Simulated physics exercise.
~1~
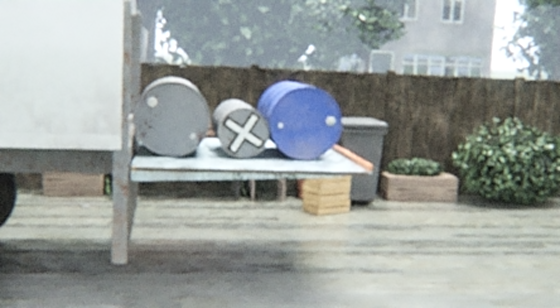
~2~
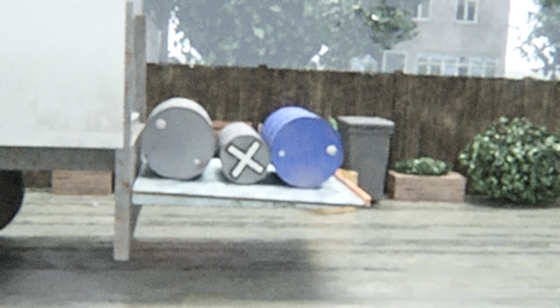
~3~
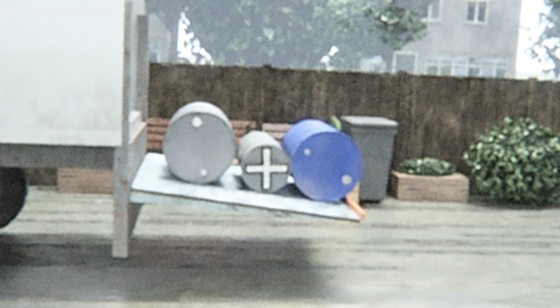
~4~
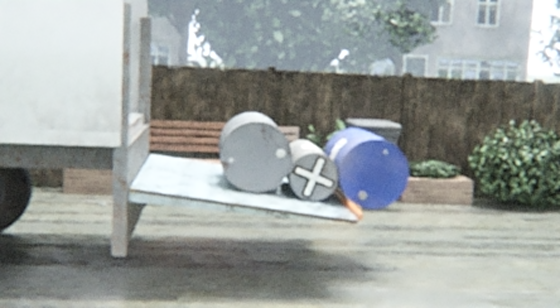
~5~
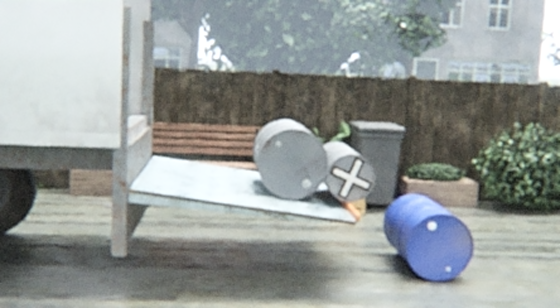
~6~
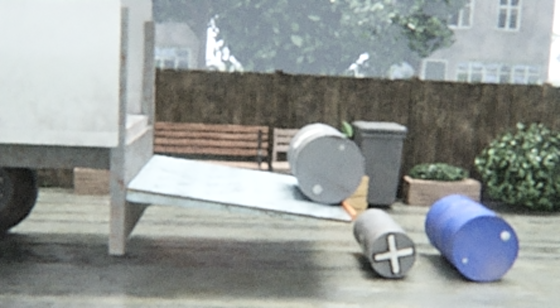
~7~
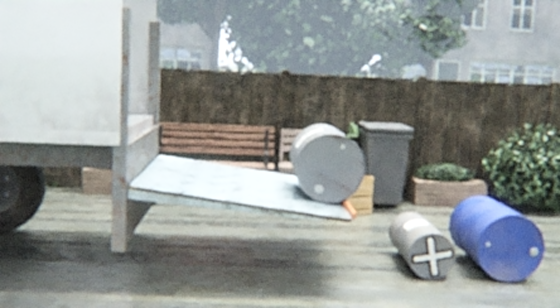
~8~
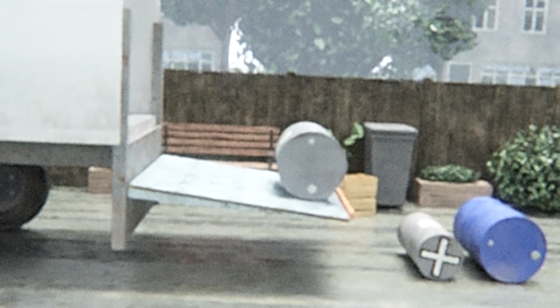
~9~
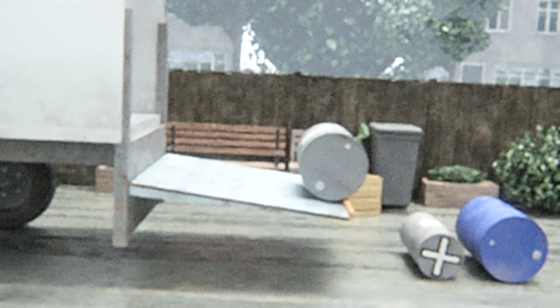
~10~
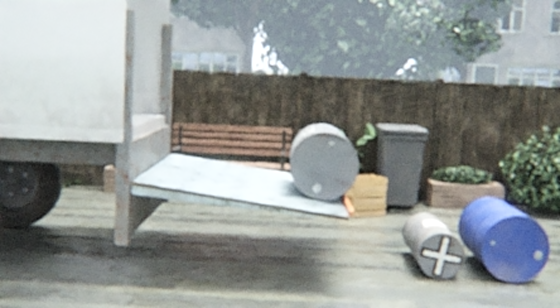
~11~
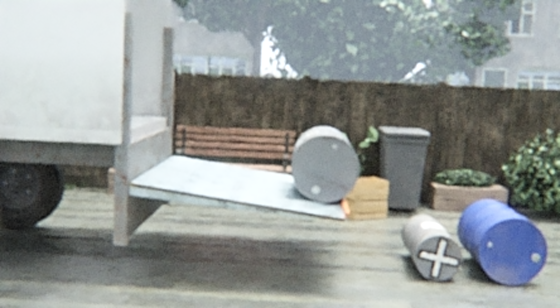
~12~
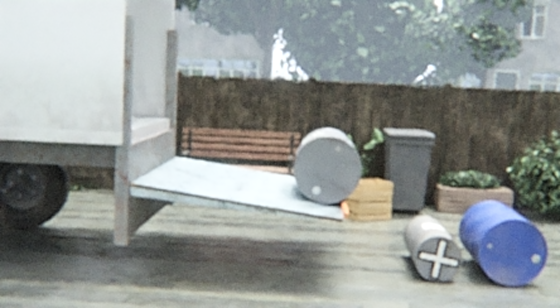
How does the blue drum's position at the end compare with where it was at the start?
At the start the blue drum is up on the tail-lift plate, to the right of the other drums. By the end it lies on the ground, off to the right of the lift.
